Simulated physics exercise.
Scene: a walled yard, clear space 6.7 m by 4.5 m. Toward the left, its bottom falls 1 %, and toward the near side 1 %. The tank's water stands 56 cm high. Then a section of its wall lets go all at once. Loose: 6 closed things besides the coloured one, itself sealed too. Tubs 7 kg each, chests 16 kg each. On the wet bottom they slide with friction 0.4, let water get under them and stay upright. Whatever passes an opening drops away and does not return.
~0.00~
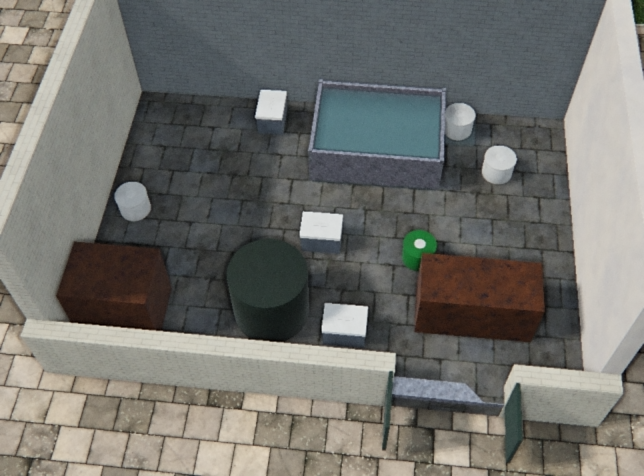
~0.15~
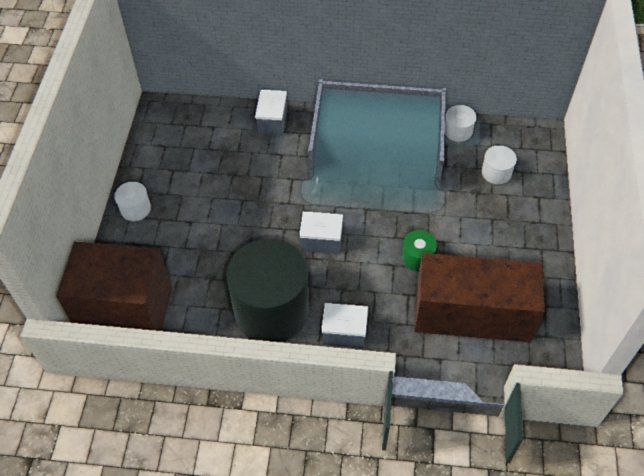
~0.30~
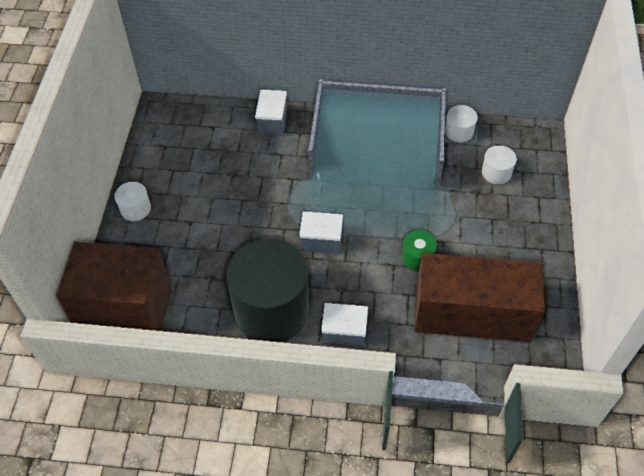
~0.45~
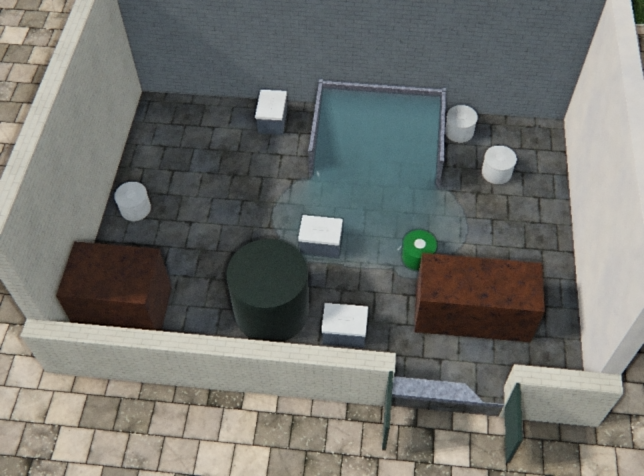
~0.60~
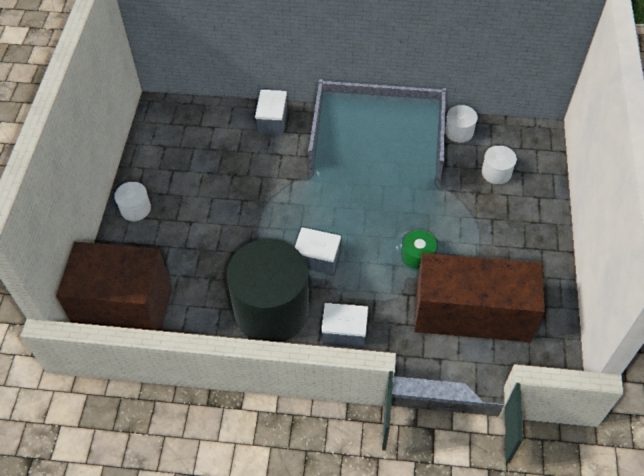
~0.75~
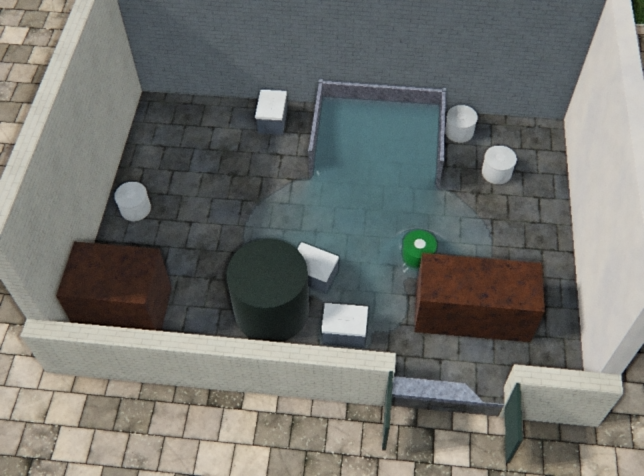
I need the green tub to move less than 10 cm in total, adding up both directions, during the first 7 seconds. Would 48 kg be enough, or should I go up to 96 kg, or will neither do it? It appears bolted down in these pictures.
Go up to 96 kg.
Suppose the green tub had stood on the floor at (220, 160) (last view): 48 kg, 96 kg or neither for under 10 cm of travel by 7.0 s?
The lighter one suffices.
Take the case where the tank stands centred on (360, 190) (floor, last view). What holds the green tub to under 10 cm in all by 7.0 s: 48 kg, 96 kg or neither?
Lab note - in that case: Heavier mass required.
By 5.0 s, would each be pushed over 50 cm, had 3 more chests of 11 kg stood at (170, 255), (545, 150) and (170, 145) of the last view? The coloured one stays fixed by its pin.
Each in turn: Further than that, not that far, not that far.
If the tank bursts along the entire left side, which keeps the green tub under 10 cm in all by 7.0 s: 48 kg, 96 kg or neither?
Under that change, the first option suffices.
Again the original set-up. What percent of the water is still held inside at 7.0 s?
Close to 80 in a hundred parts remain.
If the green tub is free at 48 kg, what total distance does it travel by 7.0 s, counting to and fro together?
Total path: Roughly 20 cm.
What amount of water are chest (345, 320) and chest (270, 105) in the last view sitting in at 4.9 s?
About 8 and 0 cm.
After 1.4 s the green tub would be 23 cm from its start with 48 kg and 0 cm from its start with 96 kg; 13 cm of water round it then.
After 3.1 s the green tub would be 23 cm from its start with 48 kg and 0 cm from its start with 96 kg; 5 cm of water round it then.
After 4.9 s the green tub would be 23 cm from its start with 48 kg and 0 cm from its start with 96 kg; 5 cm of water round it then.
After 7.0 s the green tub would be 23 cm from its start with 48 kg and 0 cm from its start with 96 kg; 5 cm of water round it then.
